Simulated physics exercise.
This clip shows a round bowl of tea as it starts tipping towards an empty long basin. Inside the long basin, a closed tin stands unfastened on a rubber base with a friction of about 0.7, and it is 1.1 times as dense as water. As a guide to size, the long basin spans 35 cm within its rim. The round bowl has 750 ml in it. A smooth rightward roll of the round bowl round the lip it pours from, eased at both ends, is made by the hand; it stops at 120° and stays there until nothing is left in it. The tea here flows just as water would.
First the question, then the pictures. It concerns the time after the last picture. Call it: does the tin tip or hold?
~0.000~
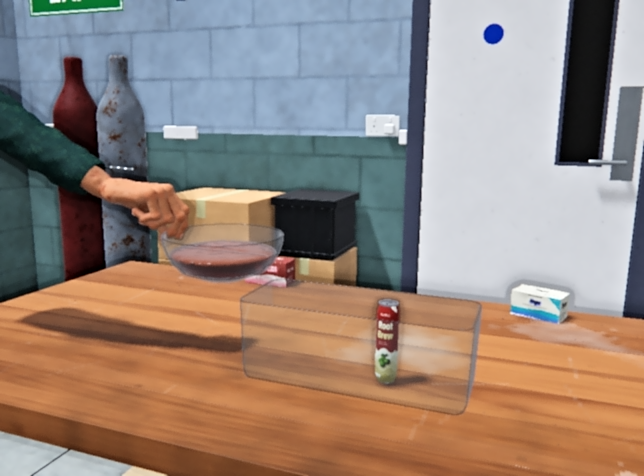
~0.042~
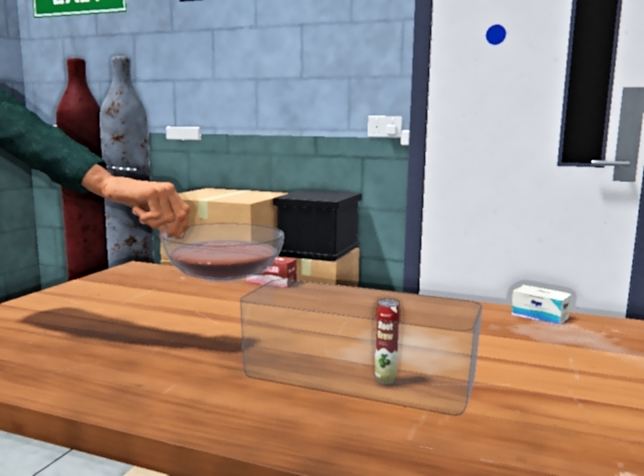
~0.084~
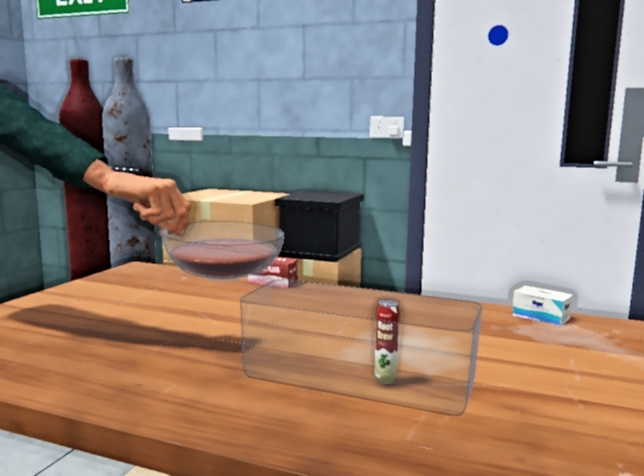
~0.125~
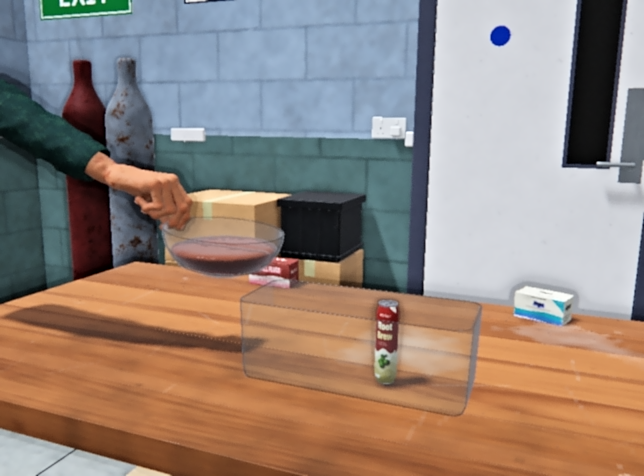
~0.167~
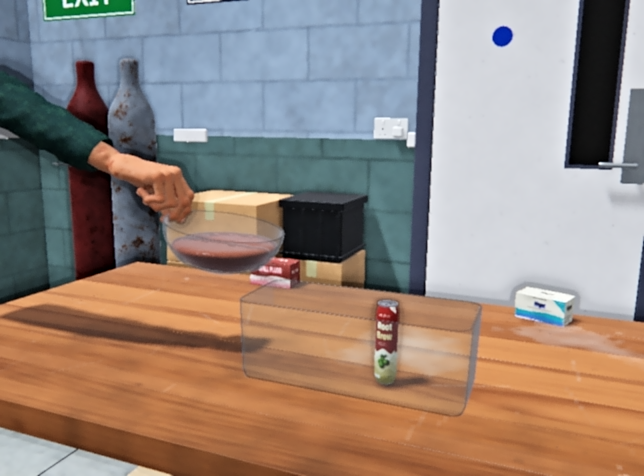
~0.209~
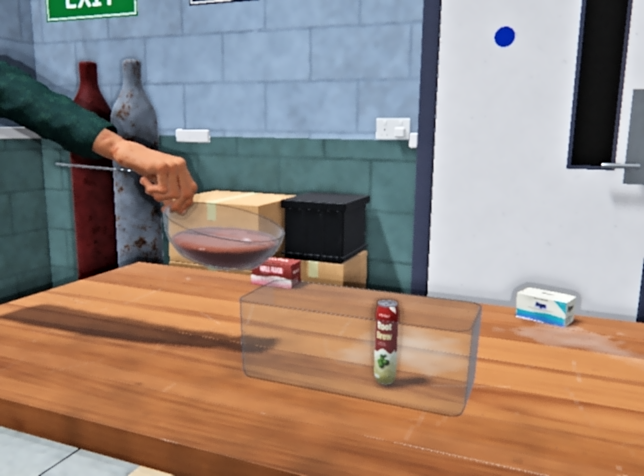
It holds.
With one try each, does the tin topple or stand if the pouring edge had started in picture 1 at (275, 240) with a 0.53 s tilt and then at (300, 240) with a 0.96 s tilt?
Run one: It tumbles. Run two: It tumbles.
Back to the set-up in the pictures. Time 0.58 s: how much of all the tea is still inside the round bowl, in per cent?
Roughly 34 %.
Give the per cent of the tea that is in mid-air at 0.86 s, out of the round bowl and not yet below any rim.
About 3 % of the total.
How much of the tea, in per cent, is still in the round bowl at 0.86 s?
Close to 0 in a hundred.
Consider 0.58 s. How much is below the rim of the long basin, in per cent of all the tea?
Around 12%.
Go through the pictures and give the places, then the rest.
The first picture shows tilt 0°; pouring edge (277, 240); surface from (180, 246) to (274, 255); the long basin's rim runs from (257, 290) to (478, 317); the tin's top is at (388, 306).
The second picture shows tilt 1°; pouring edge (277, 240); surface from (181, 245) to (274, 255).
The third picture shows tilt 2°; pouring edge (277, 240); surface from (181, 243) to (274, 254).
The fourth picture shows tilt 5°; pouring edge (277, 240); surface from (182, 240) to (274, 252).
The fifth picture shows tilt 9°; pouring edge (277, 240); surface from (183, 236) to (274, 249).
The sixth picture shows tilt 13°; pouring edge (277, 240); surface from (184, 230) to (275, 245).
By 0.58 s the tilt is 80° and 35 per cent is still to pour; the tin stands where it began.
By 0.86 s the tilt is 117° and 0 per cent is still to pour; the tin stands where it began.
By 1.15 s the tilt is 120° and 0 per cent is still to pour; the tin stands where it began.
By 1.46 s the tilt is 120° and 0 per cent is still to pour; the tin stands where it began.
At rest the tin stands where it began.
